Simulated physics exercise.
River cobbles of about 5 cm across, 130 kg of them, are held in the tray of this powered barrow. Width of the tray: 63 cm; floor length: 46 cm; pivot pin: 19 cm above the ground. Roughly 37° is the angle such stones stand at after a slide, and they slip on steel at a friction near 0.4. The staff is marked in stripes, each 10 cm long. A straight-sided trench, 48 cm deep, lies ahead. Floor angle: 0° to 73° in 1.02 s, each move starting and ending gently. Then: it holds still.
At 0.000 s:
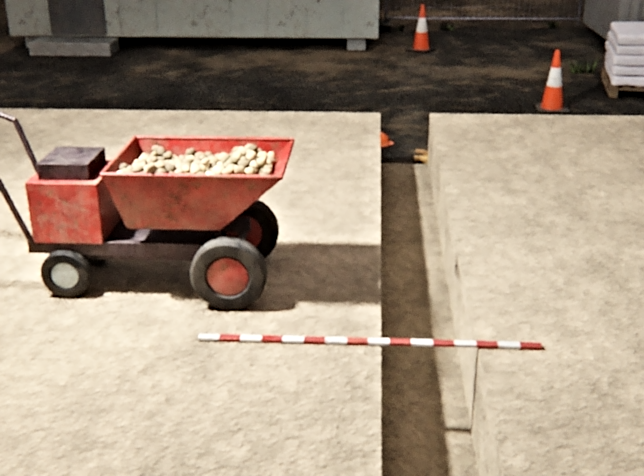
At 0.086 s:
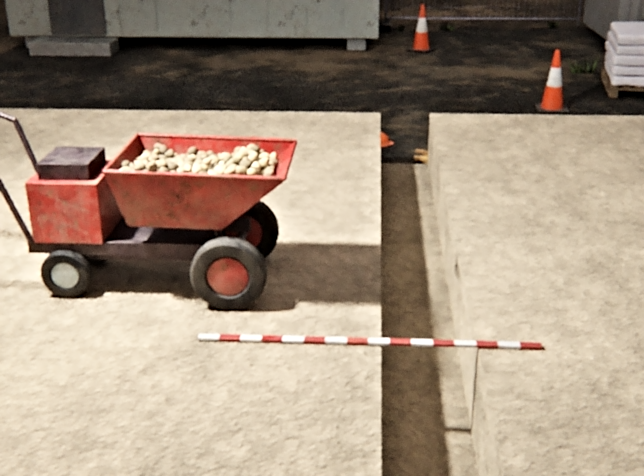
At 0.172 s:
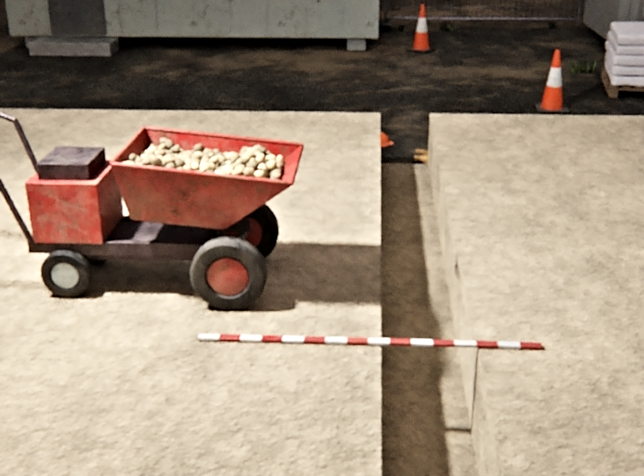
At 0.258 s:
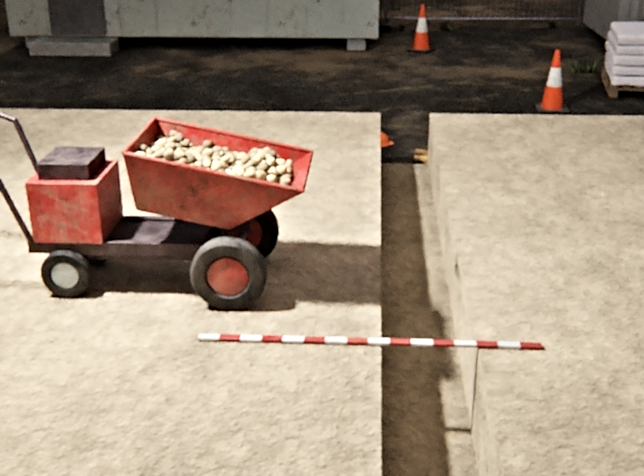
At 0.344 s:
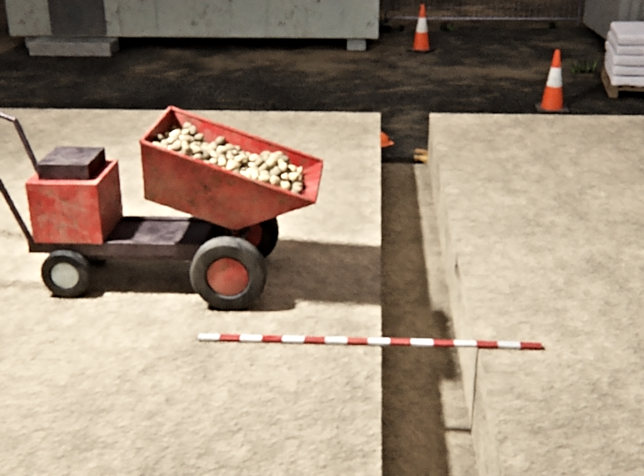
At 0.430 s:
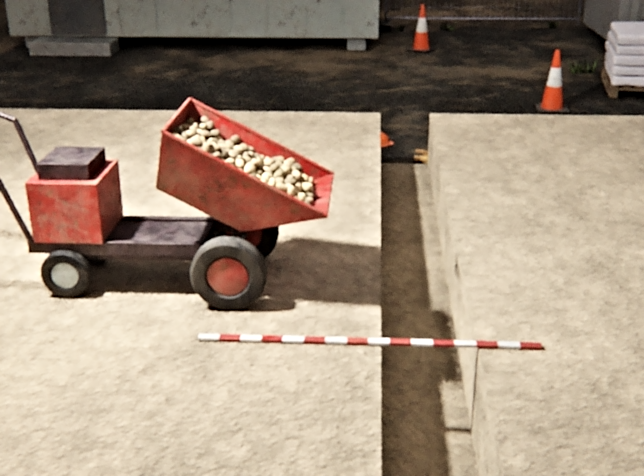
Red powered barrow standing still beside a straight trench, its tray of pale cobbles tilting steadily toward the right as stones shift.
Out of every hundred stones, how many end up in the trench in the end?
Around 65 in every hundred.
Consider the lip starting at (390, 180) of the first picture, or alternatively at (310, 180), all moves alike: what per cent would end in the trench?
45 % and 100 %.
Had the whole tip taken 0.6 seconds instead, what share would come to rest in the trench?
It would be near 75 percent.
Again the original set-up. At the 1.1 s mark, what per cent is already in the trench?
Some 30 per cent of the load by that point.
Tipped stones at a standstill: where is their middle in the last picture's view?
(423, 356).
After 0.8 s the floor is at 61°; 100 % in the tray; the foremost stones are at (356, 252).
After 1.1 s the floor is at 73°; 58 % in the tray, 14 % short of the trench, 28 % in the trench; the foremost stones are at (448, 327).
After 1.5 s the floor is at 73°; 28 % in the tray, 16 % short of the trench, 57 % in the trench; the foremost stones are at (458, 357).
After 3.4 s the floor is at 73°; 19 % in the tray, 16 % short of the trench, 65 % in the trench; the foremost stones are at (458, 354).
